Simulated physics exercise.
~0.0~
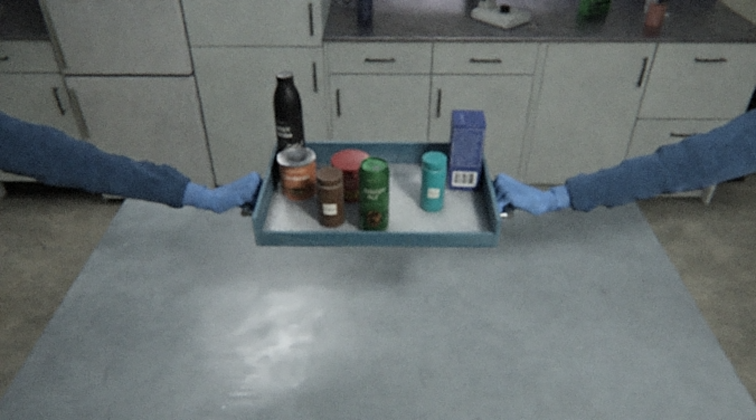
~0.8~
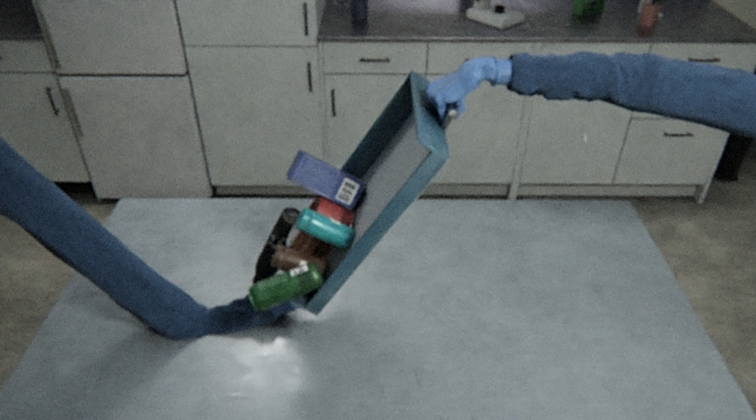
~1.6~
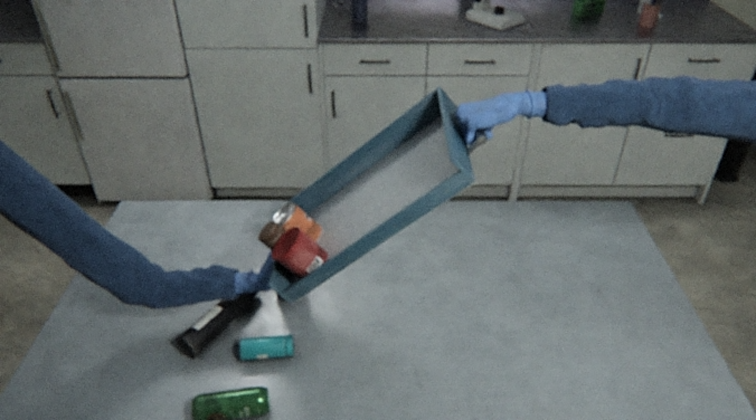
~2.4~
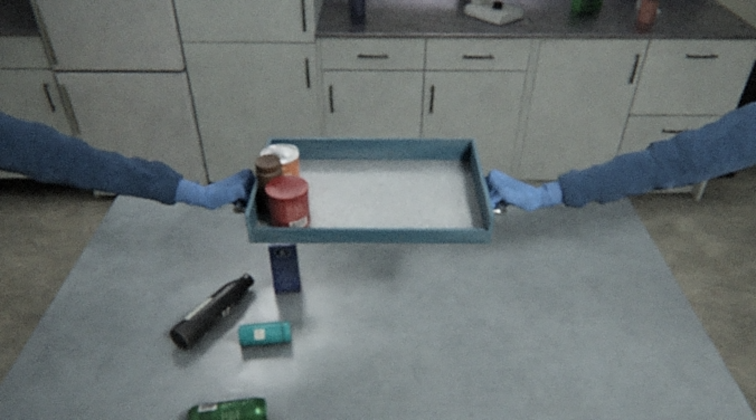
Two blue-gloved hands hold a teal crate above a pale grey table in a room with white cabinets, seen from the front by a slightly swaying camera. Inside stand a black bottle, an orange tin, a brown shaker, a red tin, a green can, a turquoise shaker and a blue carton. The hands tip the crate steeply, left side down, and the load slides into the low end. The green can and black bottle leave first, then the carton and turquoise shaker. The crate returns level, with both tins and the brown shaker gathered at its left, the others on the table.
